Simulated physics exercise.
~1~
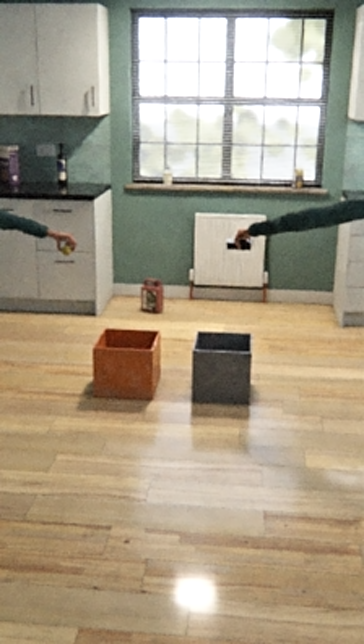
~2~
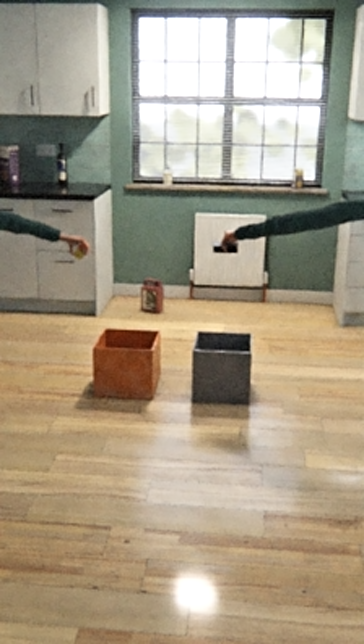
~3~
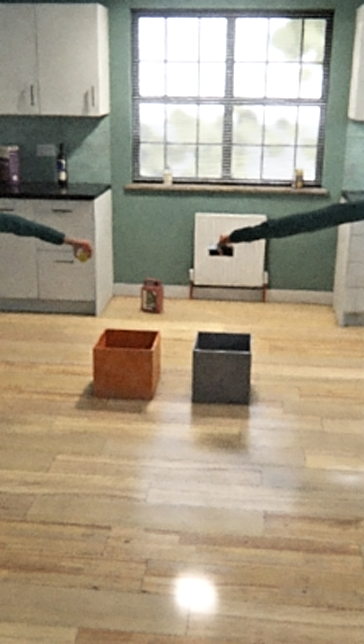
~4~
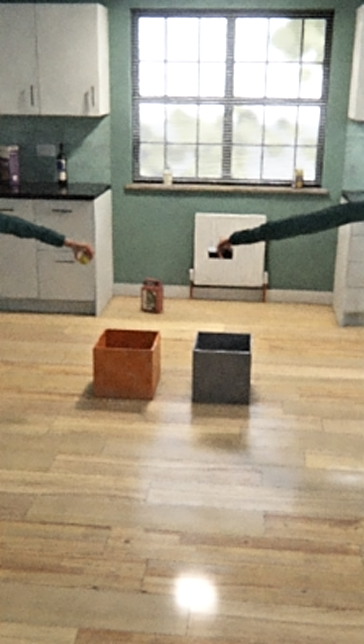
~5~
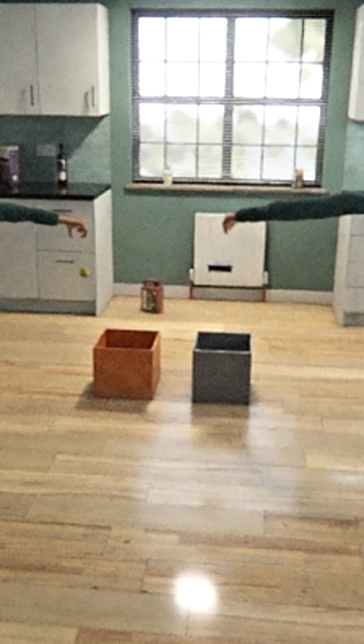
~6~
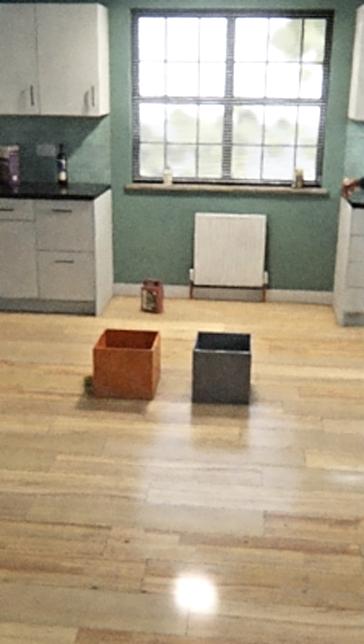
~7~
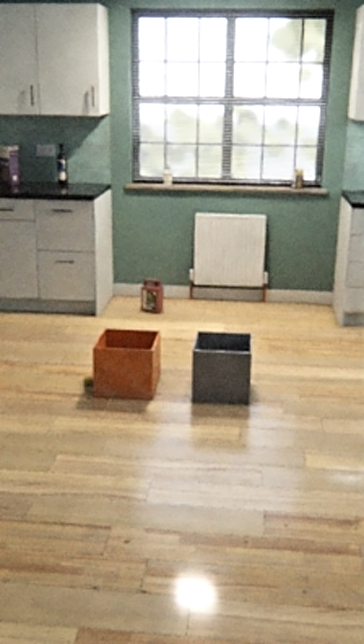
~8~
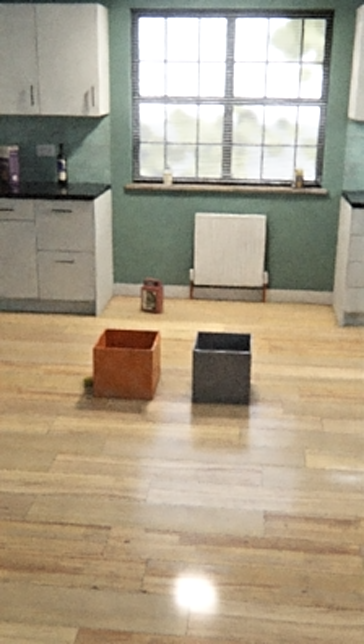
Two outstretched arms let go of a small yellowish object and a dark case above two open boxes on a kitchen floor; the case dropped into the grey box, while the yellowish one missed and ended up on the floor left of the orange box.
